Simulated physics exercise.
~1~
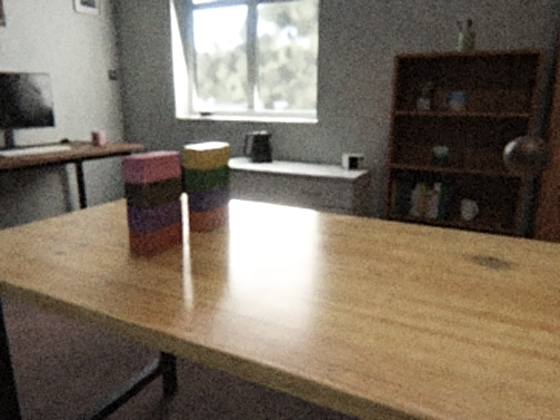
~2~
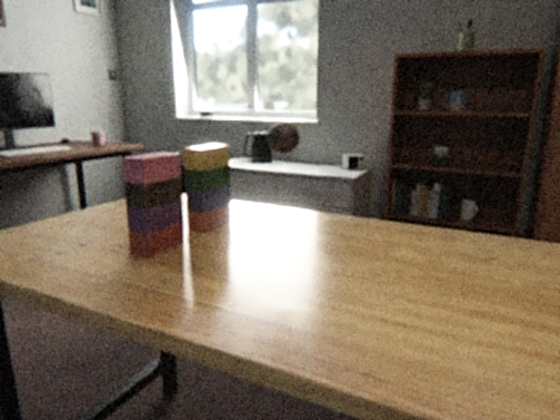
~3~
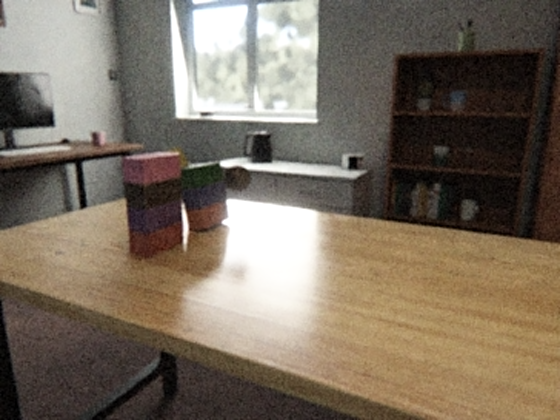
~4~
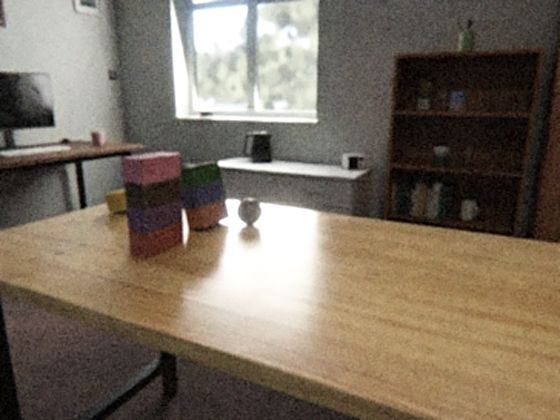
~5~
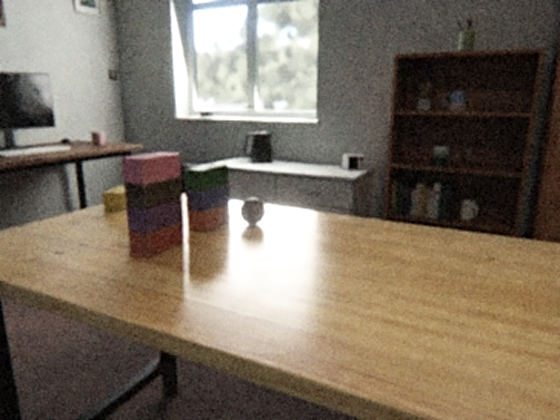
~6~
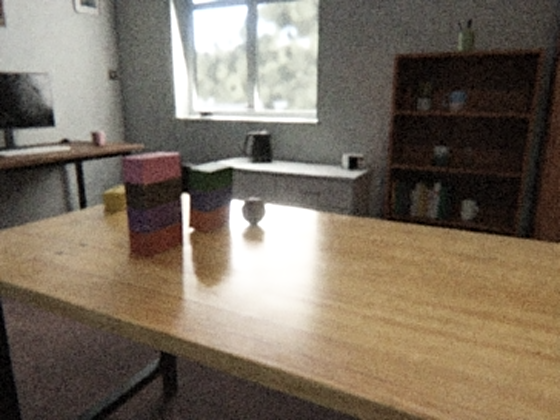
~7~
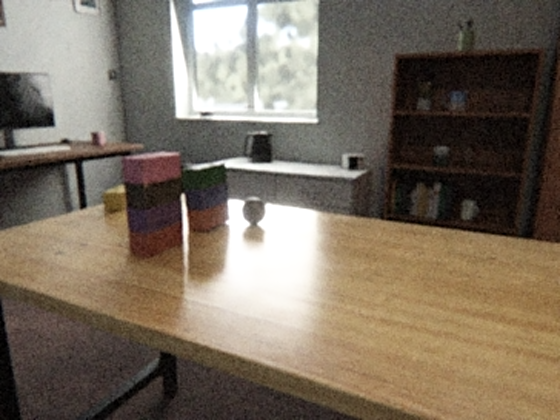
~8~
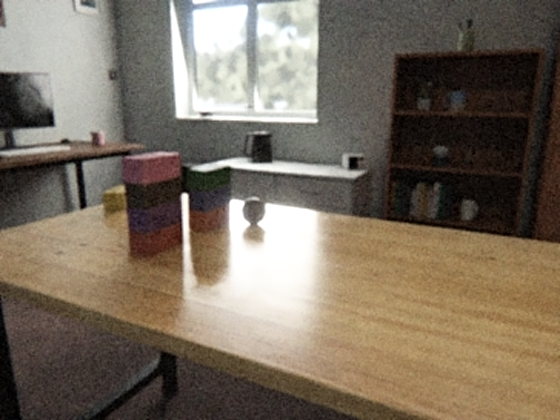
The video shows a brown ball flying in from the right toward two block stacks on a wooden table, knocking the yellow block off the rear stack to the left. The remaining blocks tilt and settle upright, and the ball rests beside them.
